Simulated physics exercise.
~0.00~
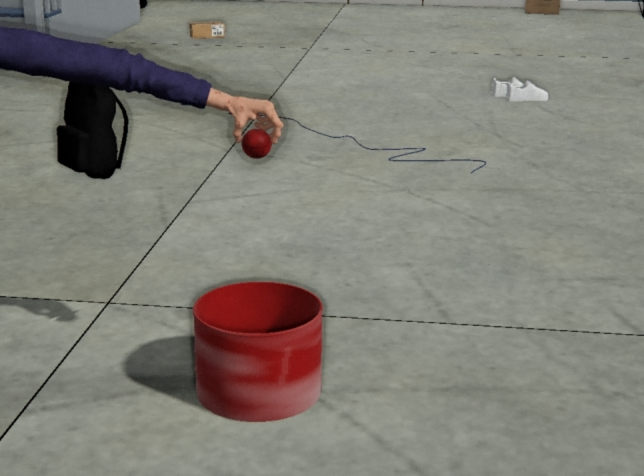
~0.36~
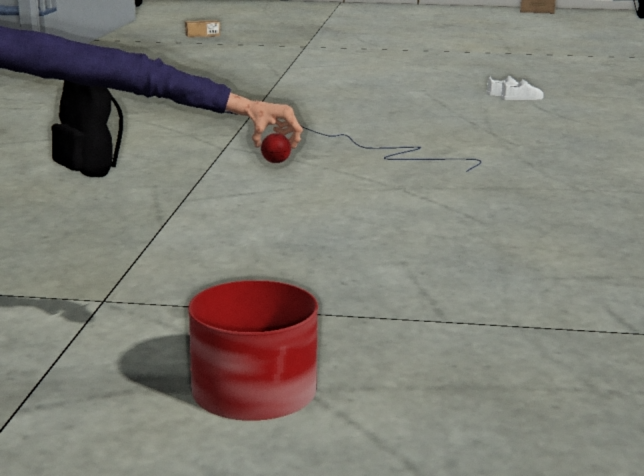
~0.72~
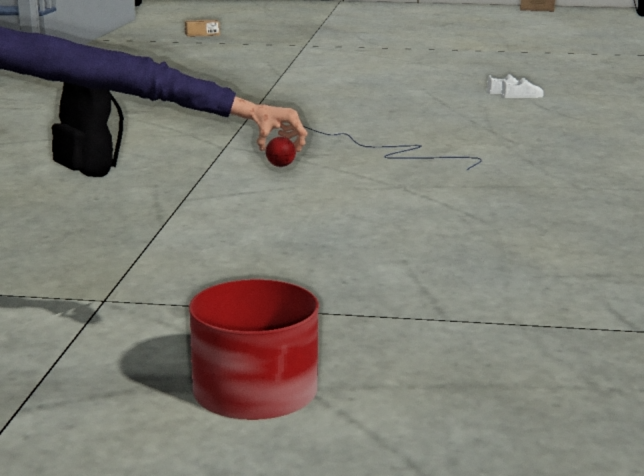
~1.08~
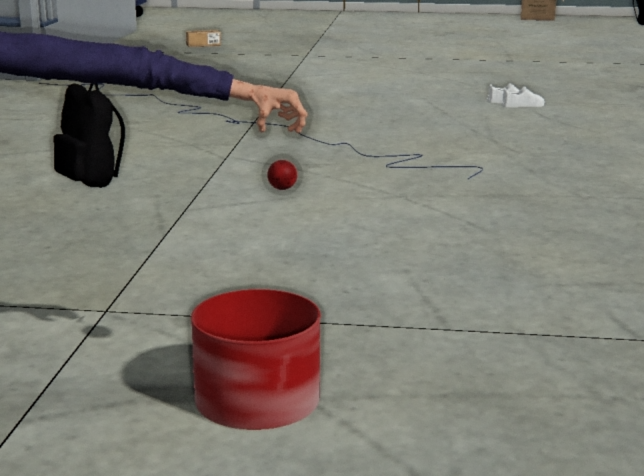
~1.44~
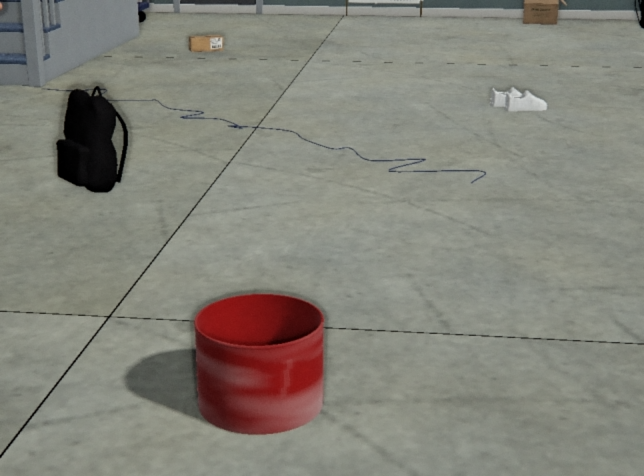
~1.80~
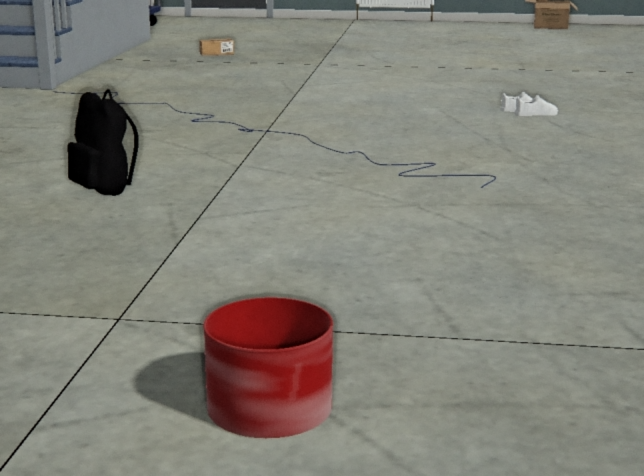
A hand in a purple sleeve held a small red ball above an open red container on a concrete floor, shifted it slightly right, then let go and drew back as the ball fell and dropped into the container, out of sight.
